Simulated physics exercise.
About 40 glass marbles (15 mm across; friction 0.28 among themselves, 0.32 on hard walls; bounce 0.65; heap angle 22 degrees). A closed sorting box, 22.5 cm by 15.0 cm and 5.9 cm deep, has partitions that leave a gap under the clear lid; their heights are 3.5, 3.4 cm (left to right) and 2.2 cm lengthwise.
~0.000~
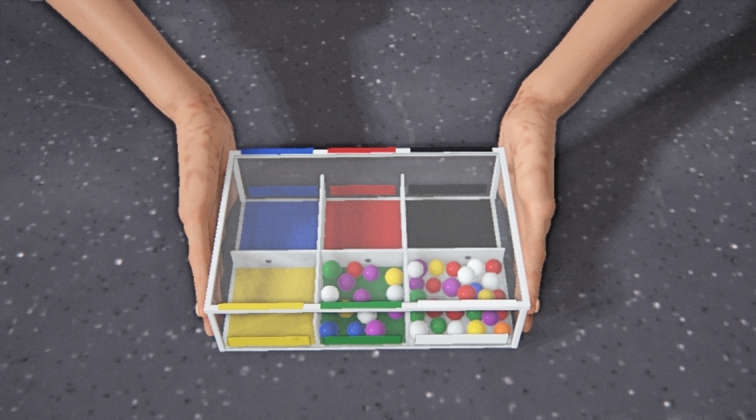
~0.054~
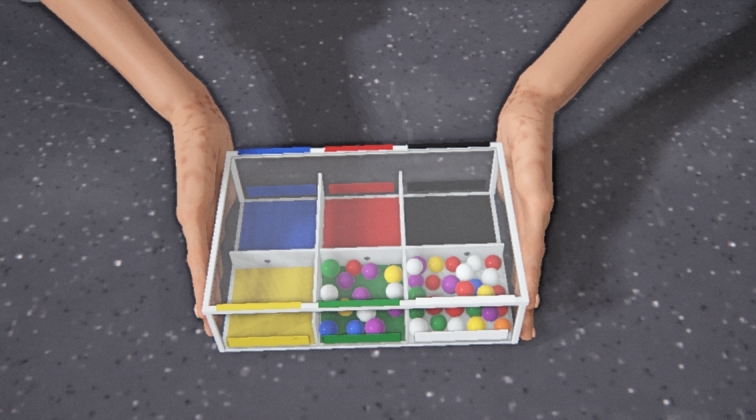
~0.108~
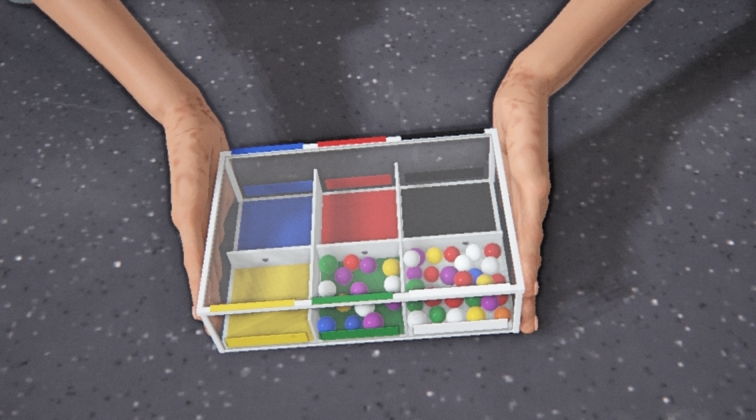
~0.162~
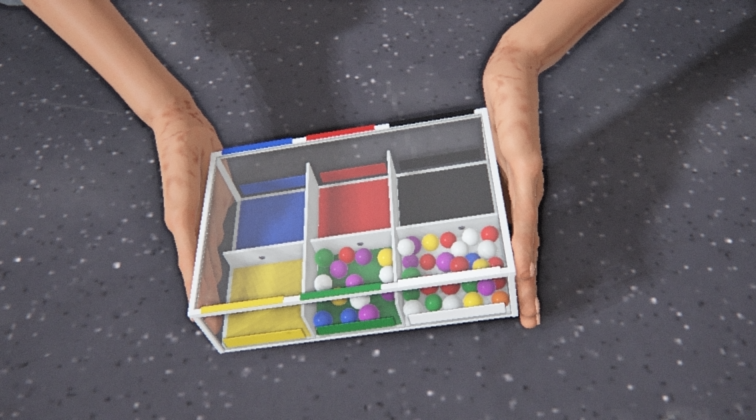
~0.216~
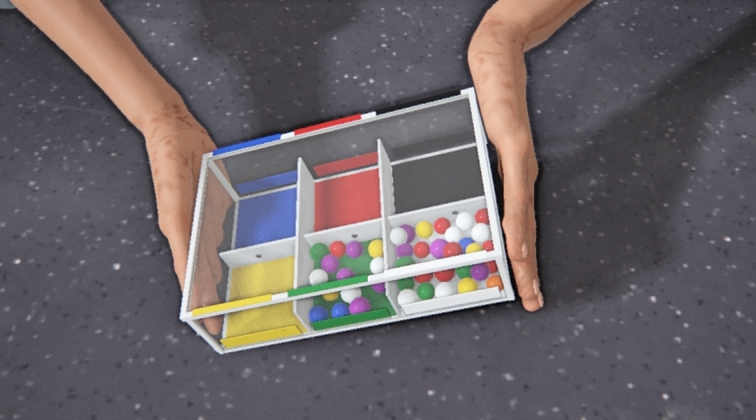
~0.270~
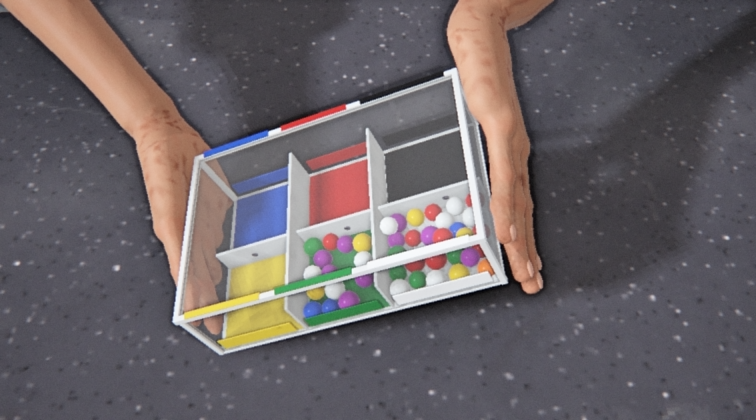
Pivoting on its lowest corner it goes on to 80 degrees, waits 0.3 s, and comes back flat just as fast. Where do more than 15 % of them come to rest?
Red no, blue no, green yes, yellow yes, white yes, black no.
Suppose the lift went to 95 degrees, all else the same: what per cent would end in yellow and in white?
In that case yellow 60; white 5.
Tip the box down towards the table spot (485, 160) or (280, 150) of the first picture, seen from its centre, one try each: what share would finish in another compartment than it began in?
About 50 and 55 per cent.
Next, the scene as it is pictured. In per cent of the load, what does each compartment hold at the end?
Red 0, blue 0, green 40, yellow 20, white 35, black 0.
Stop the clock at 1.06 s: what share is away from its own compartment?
About 20 per cent.
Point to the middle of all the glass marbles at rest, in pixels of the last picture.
Near (364, 300).
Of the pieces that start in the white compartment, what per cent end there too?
Roughly 50 per cent.
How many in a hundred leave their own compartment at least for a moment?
Roughly 35 per cent.
After 1.06 s, tilt 80 degrees; red 5 %, green 45 %, yellow 5 %, white 45 %.
After 1.58 s, tilt 41 degrees; green 40 %, yellow 20 %, white 35 %.
Then, at 2.17 s, tilt 0 degrees; green 40 %, yellow 20 %, white 35 %.
In the end, at 3.1 s, red 0 %, blue 0 %, green 40 %, yellow 20 %, white 35 %, black 0 %.
